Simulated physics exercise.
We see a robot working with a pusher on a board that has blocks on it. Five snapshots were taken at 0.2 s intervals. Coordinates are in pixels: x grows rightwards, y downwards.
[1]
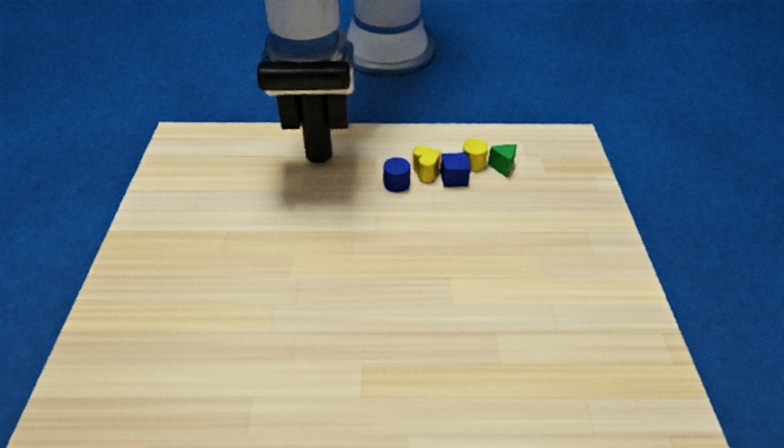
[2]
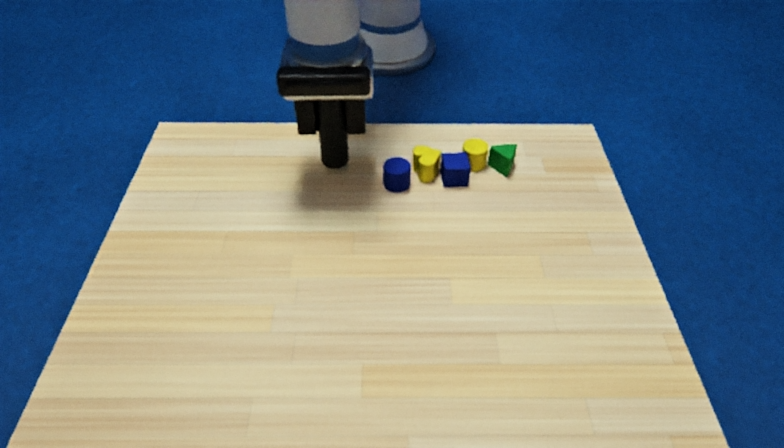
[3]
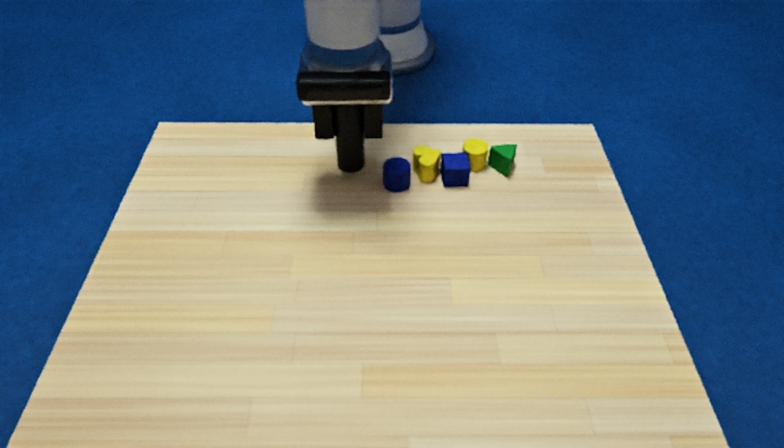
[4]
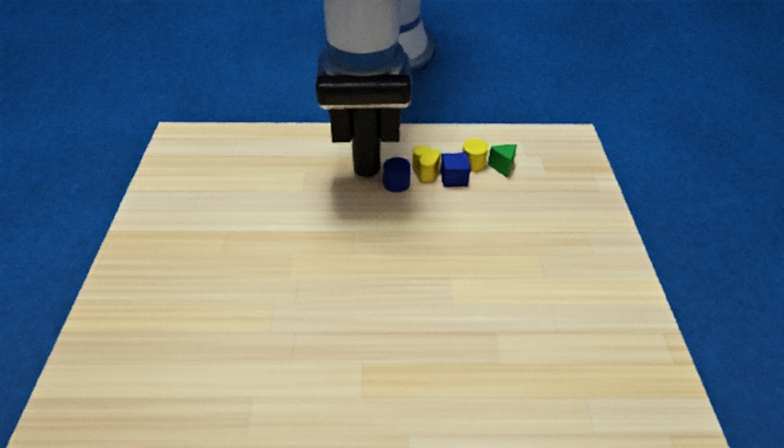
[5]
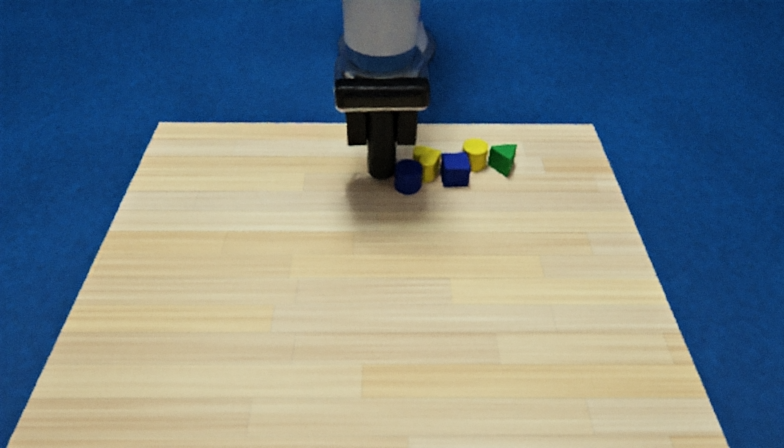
A robot arm with a black pusher moves right and slightly toward the viewer across a wooden board, then nudges a blue round block slightly right beside a yellow block, while the other yellow, blue and green blocks stay still.
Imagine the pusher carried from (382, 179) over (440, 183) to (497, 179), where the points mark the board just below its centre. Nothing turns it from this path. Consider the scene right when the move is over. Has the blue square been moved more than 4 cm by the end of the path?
Yes, that is what happens.
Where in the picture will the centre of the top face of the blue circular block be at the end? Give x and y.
The spot you're after is about (465, 183) in the image.
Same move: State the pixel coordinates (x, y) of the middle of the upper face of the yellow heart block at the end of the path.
About (445, 149).
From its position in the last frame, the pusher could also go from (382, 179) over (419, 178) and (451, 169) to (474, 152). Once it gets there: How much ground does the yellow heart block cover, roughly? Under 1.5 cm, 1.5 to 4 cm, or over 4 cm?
Net shift: Above 4 cm.
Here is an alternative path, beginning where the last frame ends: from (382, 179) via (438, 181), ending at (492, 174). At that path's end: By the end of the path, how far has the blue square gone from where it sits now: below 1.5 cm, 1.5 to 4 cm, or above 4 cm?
Ends over 4 cm away.
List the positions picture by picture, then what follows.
The first picture shows tip of the pusher (319, 155), middles of tops, blue circular block (397, 165), yellow heart block (427, 154), blue square (456, 160), green triangular piece (506, 149).
The second picture shows pusher (335, 160), nothing pushed.
The third picture shows pusher (351, 164), nothing pushed.
The fourth picture shows pusher (367, 168), nothing pushed.
The fifth picture shows pusher (382, 171), blue circular block (408, 167), yellow heart block (427, 154), blue square (456, 160), green triangular piece (506, 149).
The first path, step by step. One third of the way, pusher (422, 173); blue circular block (444, 177); yellow heart block (436, 152), turned 30° anticlockwise; blue square (462, 159), turned 15° clockwise.
Two thirds of the way, pusher (460, 173); blue circular block (465, 183); yellow heart block (445, 149), turned 80° anticlockwise; blue square (488, 158); green triangular piece (509, 148), turned 25° clockwise.
At the end, pusher (499, 171); blue circular block (465, 183); yellow heart block (445, 149), turned 80° anticlockwise; blue square (521, 152), turned 40° anticlockwise; green triangular piece (528, 139).
